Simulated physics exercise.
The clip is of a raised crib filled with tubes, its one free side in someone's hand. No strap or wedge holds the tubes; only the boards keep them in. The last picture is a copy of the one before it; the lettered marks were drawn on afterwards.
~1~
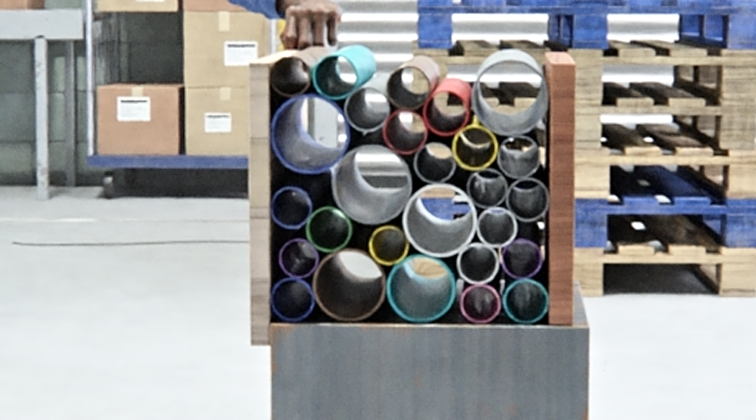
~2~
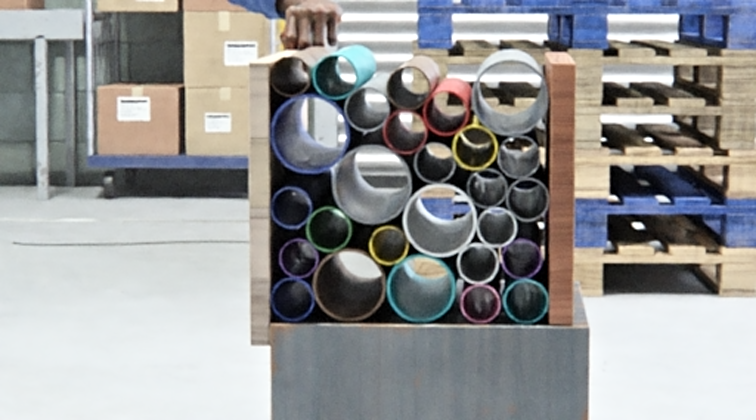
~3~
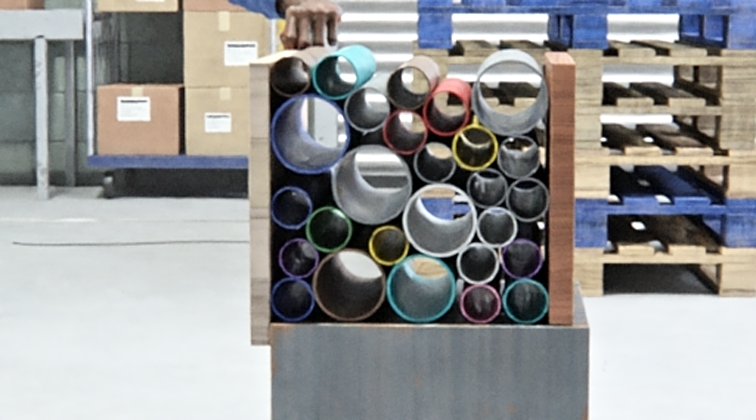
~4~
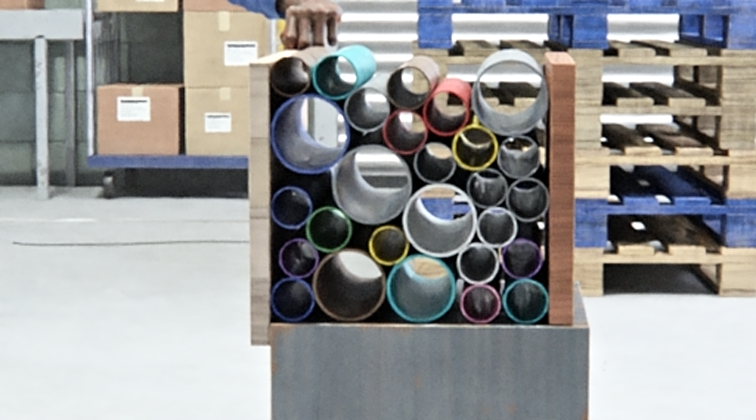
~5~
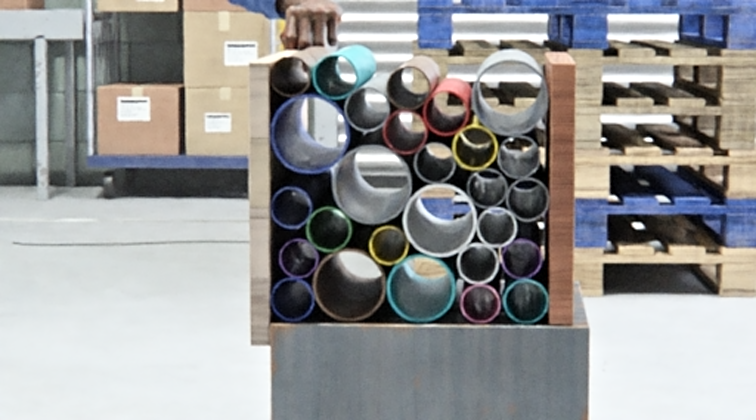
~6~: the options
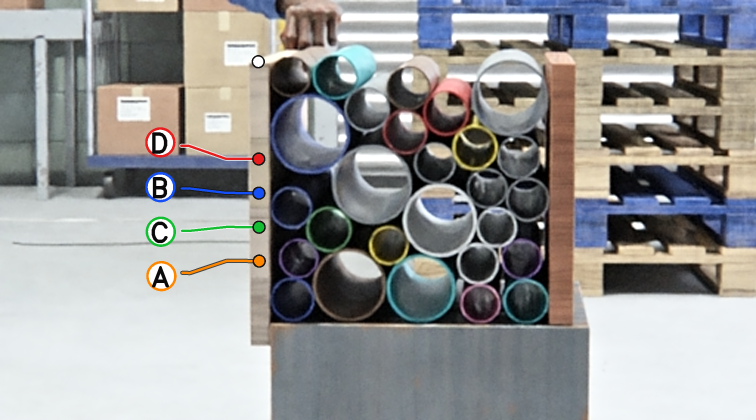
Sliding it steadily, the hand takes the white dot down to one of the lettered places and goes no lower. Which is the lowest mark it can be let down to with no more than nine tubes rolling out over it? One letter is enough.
Lower it to A and no more.
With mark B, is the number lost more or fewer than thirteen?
Fewer than thirteen.
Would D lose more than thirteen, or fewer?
Fewer than thirteen.
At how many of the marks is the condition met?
Four of them.
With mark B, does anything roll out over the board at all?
Yes, at B.
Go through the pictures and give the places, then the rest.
The first picture shows a blue tube (293, 299); a purple tube (299, 258); a white tube (440, 220).
The second picture shows a white tube (440, 220); a grey tube (528, 199).
The third picture shows a red tube (406, 132); a brown tube (291, 76).
The fourth picture shows side board (281, 186); a blue tube (293, 299).
The fifth picture shows a purple tube (299, 258); a white tube (440, 220); a grey tube (528, 199).
On the marked copy, A at (259, 261); B at (259, 193); C at (259, 227); D at (259, 159); the white dot at (258, 62).
Taking A. A third of the way, top of the board (270, 155).
Two thirds of the way, top of the board (271, 257).
When it is over, top of the board (271, 260), about six out over the board.
As for the rest, B one out over the board; C one out over the board; D one out over the board.
